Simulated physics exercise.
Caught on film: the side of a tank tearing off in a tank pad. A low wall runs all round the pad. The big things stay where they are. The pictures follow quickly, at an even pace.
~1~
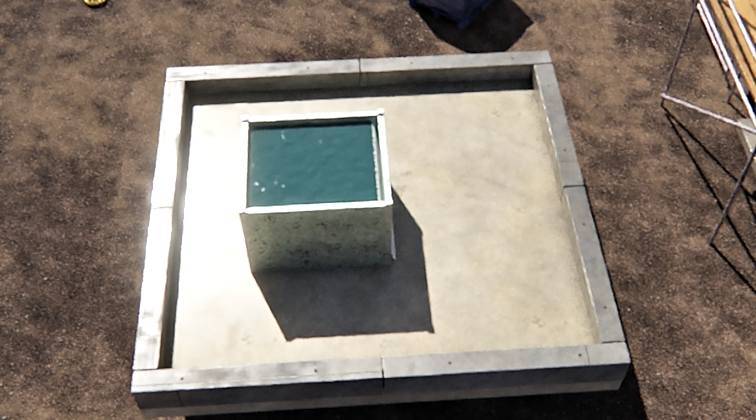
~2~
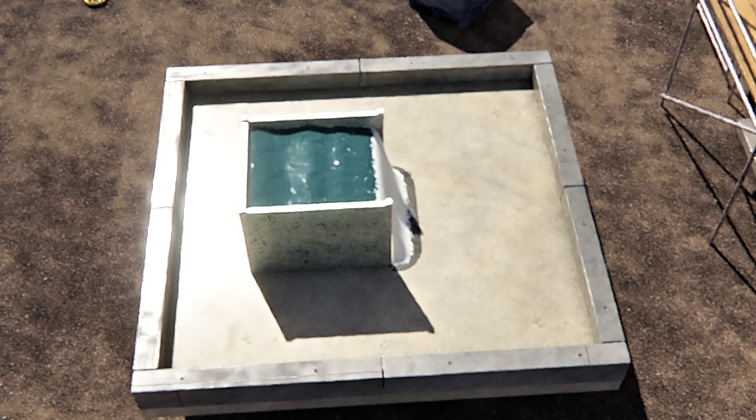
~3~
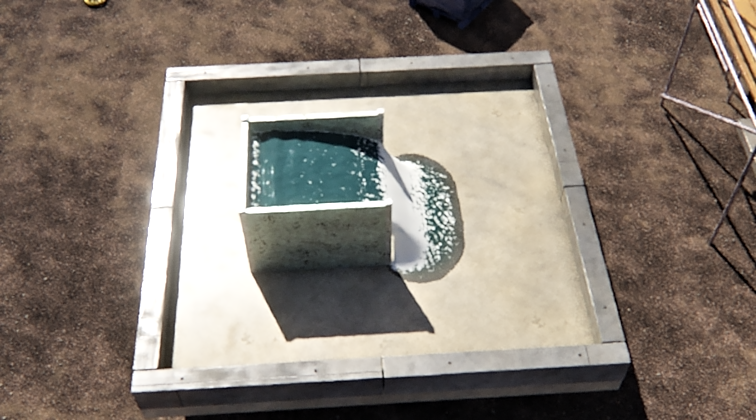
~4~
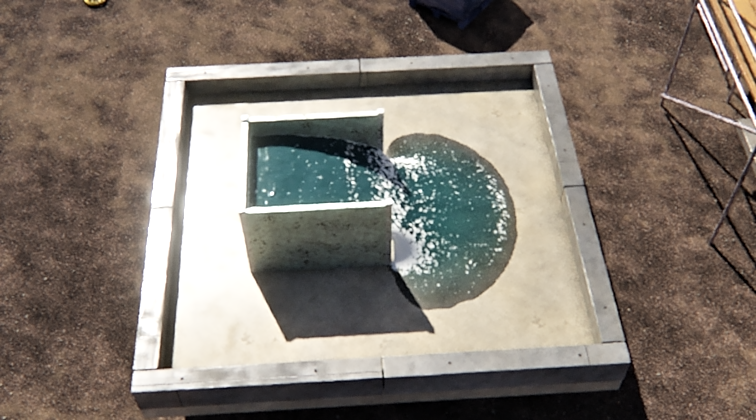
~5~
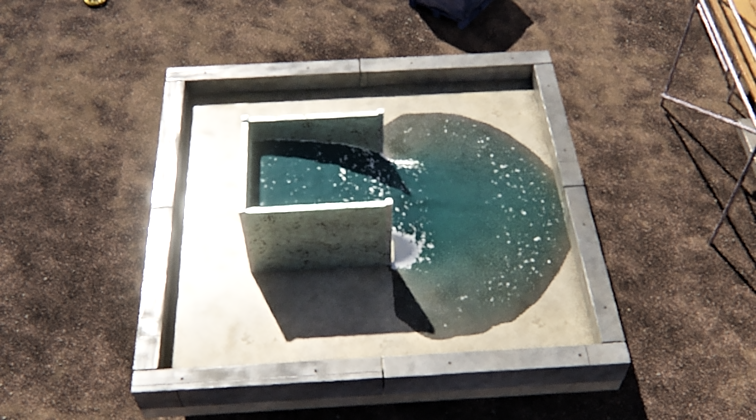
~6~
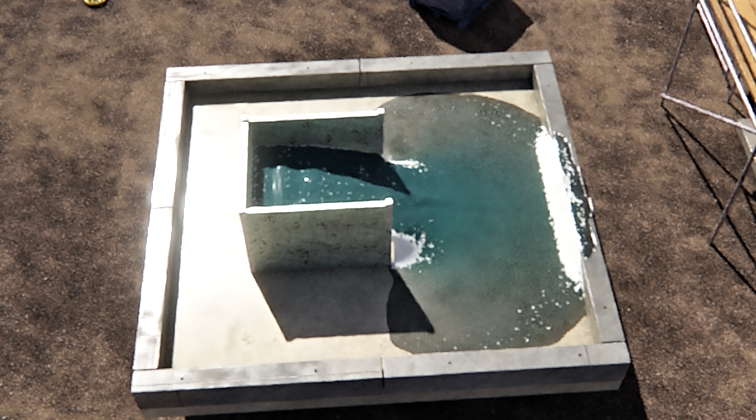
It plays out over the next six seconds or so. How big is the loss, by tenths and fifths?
The share lost is between a tenth and a fifth.
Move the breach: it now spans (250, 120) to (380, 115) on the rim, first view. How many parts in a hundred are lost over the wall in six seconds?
I make it 20 per cent.
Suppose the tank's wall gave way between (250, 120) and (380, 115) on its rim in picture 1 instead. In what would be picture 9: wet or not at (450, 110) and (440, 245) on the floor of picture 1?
In turn: Flooded, clear.
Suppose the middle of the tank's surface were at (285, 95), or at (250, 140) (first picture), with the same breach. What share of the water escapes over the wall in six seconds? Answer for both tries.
In turn 14 and 10 per cent.
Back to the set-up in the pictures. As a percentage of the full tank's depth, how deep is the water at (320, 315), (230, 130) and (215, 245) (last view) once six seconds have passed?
Roughly 6, 16 and 14 per cent, in turn.
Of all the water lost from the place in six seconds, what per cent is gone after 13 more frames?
Some 90 per cent.
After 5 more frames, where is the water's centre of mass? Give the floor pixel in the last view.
Roughly at (452, 212).
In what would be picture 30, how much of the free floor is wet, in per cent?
Near 95 in a hundred.
A moment on, water covers 45 % of the floor; the low wall has let 0 % over.
Next, water covers 45 % of the floor; the low wall has let 3 % over.
Then, water covers 55 % of the floor; the low wall has let 14 % over.
Later, water covers 80 % of the floor; the low wall has let 16 % over.
In the end, water covers 85 % of the floor; the low wall has let 16 % over.
